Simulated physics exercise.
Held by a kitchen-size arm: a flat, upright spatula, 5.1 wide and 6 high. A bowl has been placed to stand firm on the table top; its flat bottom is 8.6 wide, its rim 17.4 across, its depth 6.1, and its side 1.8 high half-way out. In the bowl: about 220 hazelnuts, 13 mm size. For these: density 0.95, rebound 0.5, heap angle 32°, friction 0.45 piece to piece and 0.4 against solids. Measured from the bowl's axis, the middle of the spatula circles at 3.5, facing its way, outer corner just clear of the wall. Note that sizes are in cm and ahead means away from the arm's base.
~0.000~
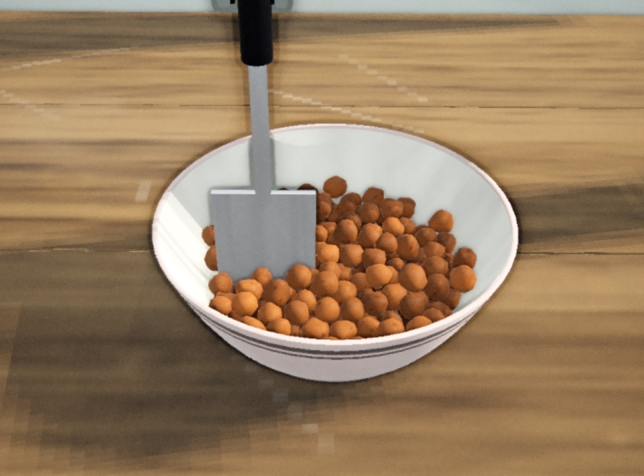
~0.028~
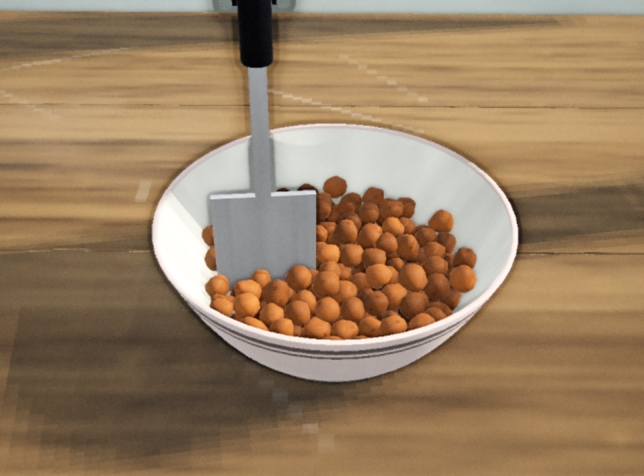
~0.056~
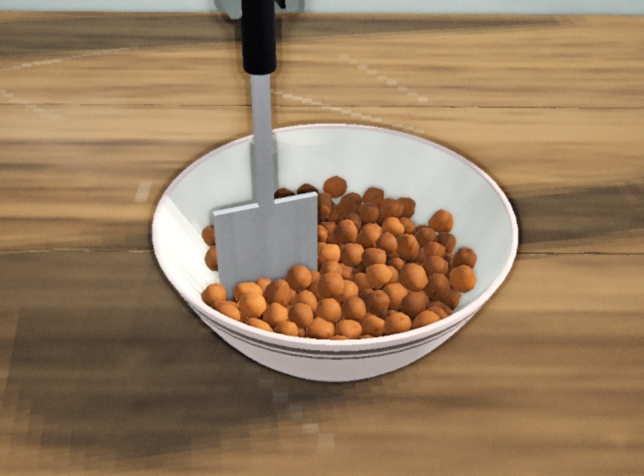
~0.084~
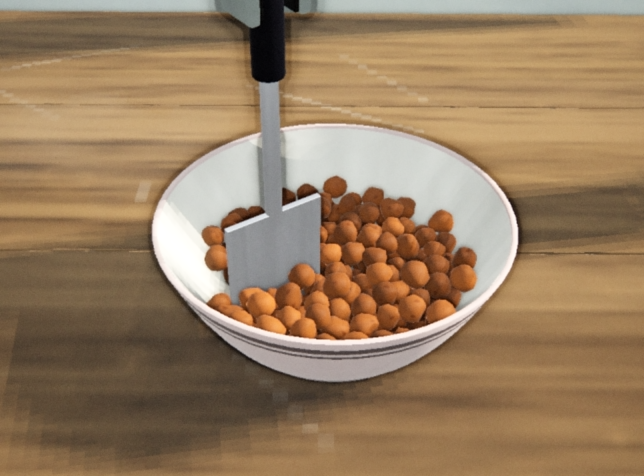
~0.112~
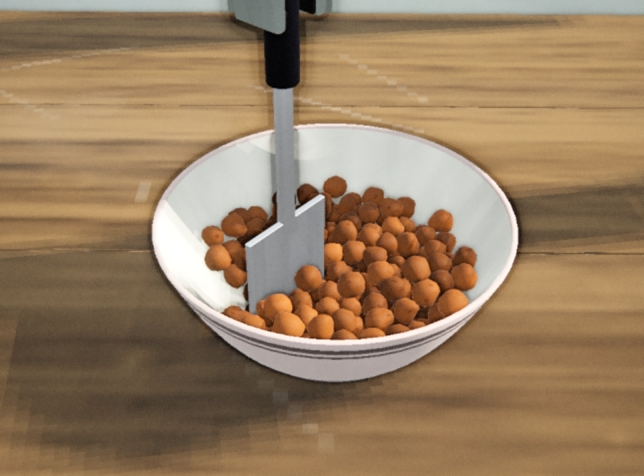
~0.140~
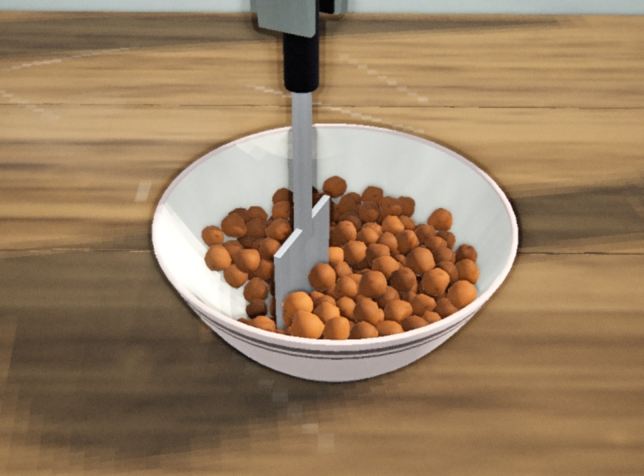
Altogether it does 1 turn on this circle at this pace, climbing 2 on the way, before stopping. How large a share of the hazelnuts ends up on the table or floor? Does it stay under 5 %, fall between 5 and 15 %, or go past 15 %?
It falls between 5 and 15 %.
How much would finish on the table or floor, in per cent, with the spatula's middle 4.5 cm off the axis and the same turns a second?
In that case some 5 %.
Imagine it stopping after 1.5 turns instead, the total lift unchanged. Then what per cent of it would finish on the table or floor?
Then some 15 per cent.
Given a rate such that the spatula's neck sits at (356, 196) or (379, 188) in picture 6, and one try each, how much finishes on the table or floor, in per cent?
It comes to roughly 25 per cent and then 30 per cent.
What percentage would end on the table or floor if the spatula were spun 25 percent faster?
Then roughly 15 per cent.
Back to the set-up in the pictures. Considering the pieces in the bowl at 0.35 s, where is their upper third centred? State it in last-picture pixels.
I'd point to somewhere close to (431, 205).
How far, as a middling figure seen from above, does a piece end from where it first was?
5 cm.
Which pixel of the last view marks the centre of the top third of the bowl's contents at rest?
Centre of top third: Approx. (272, 262).
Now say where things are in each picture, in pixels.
The first picture shows spatula neck at (262, 166), 0° round; upper third of the load around (346, 256), from x 210 to 465, top at y 190; 225 in the bowl.
The second picture shows spatula neck at (262, 168), 5° round; upper third of the load around (350, 256), from x 210 to 465, top at y 190.
The third picture shows spatula neck at (265, 177), 19° round; upper third of the load around (345, 273), from x 210 to 465, top at y 190.
The fourth picture shows spatula neck at (273, 185), 35° round; upper third of the load around (345, 277), from x 210 to 465, top at y 190.
The fifth picture shows spatula neck at (286, 192), 50° round; upper third of the load around (350, 285), from x 210 to 465, top at y 185.
The sixth picture shows spatula neck at (303, 198), 65° round; upper third of the load around (366, 288), from x 210 to 465, top at y 185; 225 in the bowl.
By 0.35 s, 179° round, highest piece 8 above the table; 220 in the bowl, 1 on the table or floor, 4 in flight or on the tool.
By 0.56 s, 292° round, highest piece 7 above the table; 208 in the bowl, 12 on the table or floor, 5 in flight or on the tool.
By 0.87 s, 0° round, highest piece 6 above the table; 206 in the bowl, 19 on the table or floor.
By 1.57 s, 0° round, highest piece 5 above the table; 206 in the bowl, 19 on the table or floor.
Final count, 206 in the bowl, 19 on the table or floor. That is 8 % on the table or floor.
